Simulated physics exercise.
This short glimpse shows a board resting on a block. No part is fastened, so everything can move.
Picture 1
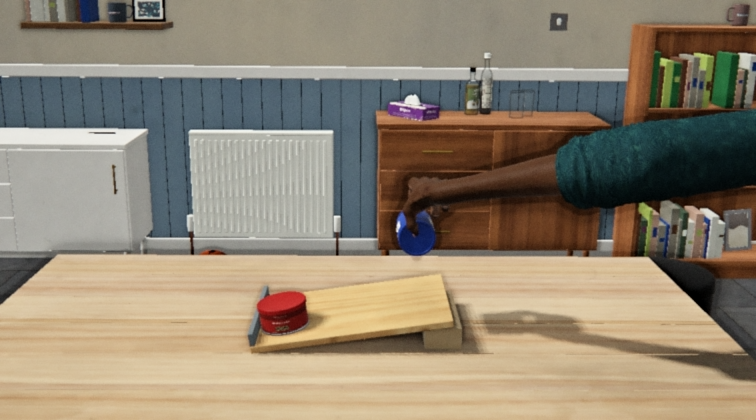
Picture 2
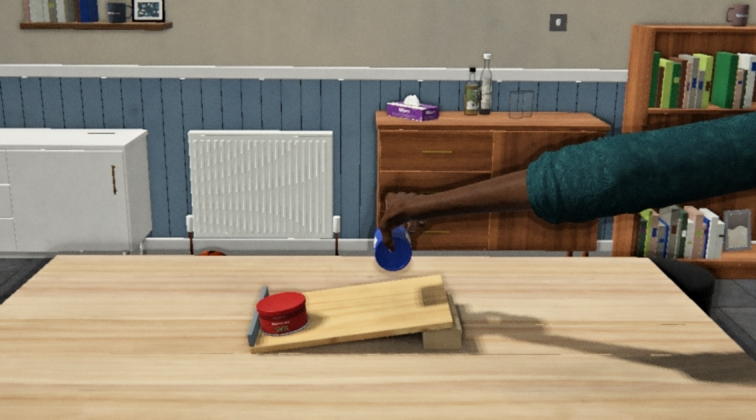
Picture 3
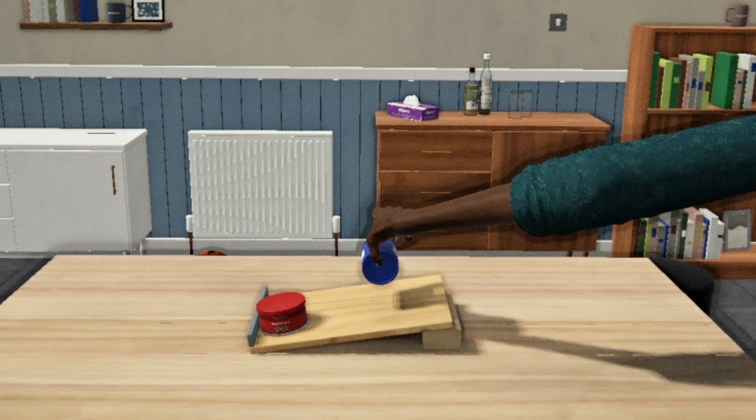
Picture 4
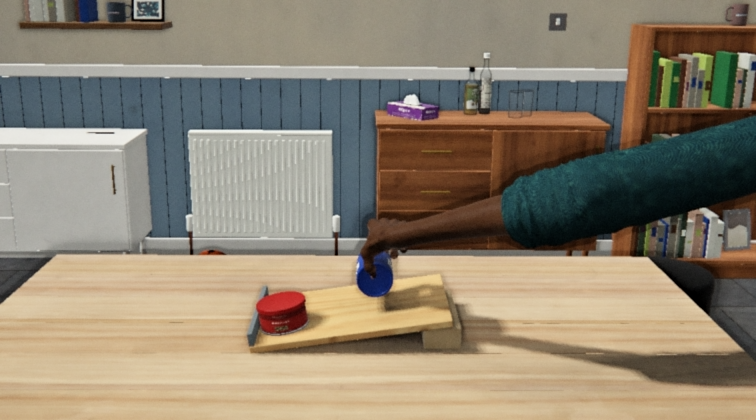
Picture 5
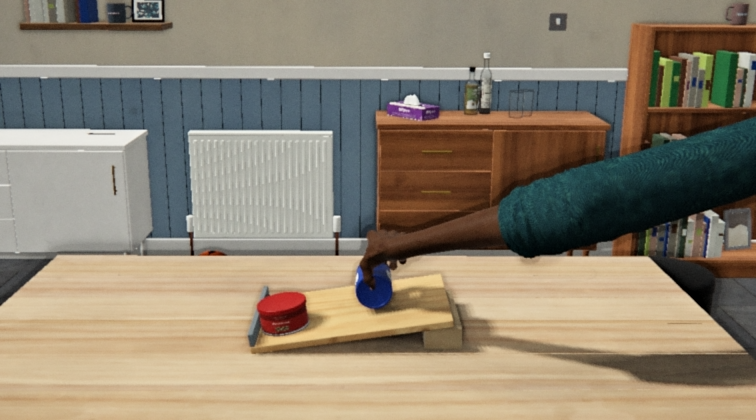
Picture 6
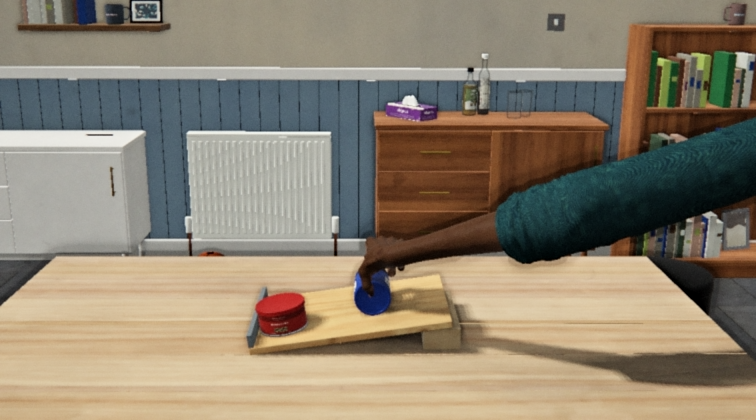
A blue jar, gripped by a dark-sleeved arm reaching in from the right, moves down and to the left over a wooden board propped on a block. A red tub sits near the board's lower left end. The hand sets the jar on the sloping board and keeps hold of it.
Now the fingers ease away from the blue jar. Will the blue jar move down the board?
Descending.
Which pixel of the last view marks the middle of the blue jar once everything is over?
Around (318, 296).
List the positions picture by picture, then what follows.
Coming down; blue jar (415, 230); red tub (284, 313), in the first picture.
Coming down; blue jar (392, 245); red tub (283, 314), in the second picture.
Coming down; blue jar (380, 259); red tub (283, 314), in the third picture.
Coming down; blue jar (374, 271); red tub (283, 313), in the fourth picture.
Coming down; blue jar (374, 282); red tub (284, 314), in the fifth picture.
Set down, still held; blue jar (372, 289); red tub (282, 314), in the sixth picture.
Then, 0.40 s past the last view, blue jar displaced a little near (354, 292).
Then, 0.50 s past the last view, blue jar displaced about its own width near (340, 294).
Then, 0.60 s past the last view, blue jar displaced about its own width near (323, 296).
Finally, moved from the start, blue jar; red tub still in place. Final places as the last picture's camera would see them, blue jar near (318, 296). The blue jar runs down the board.
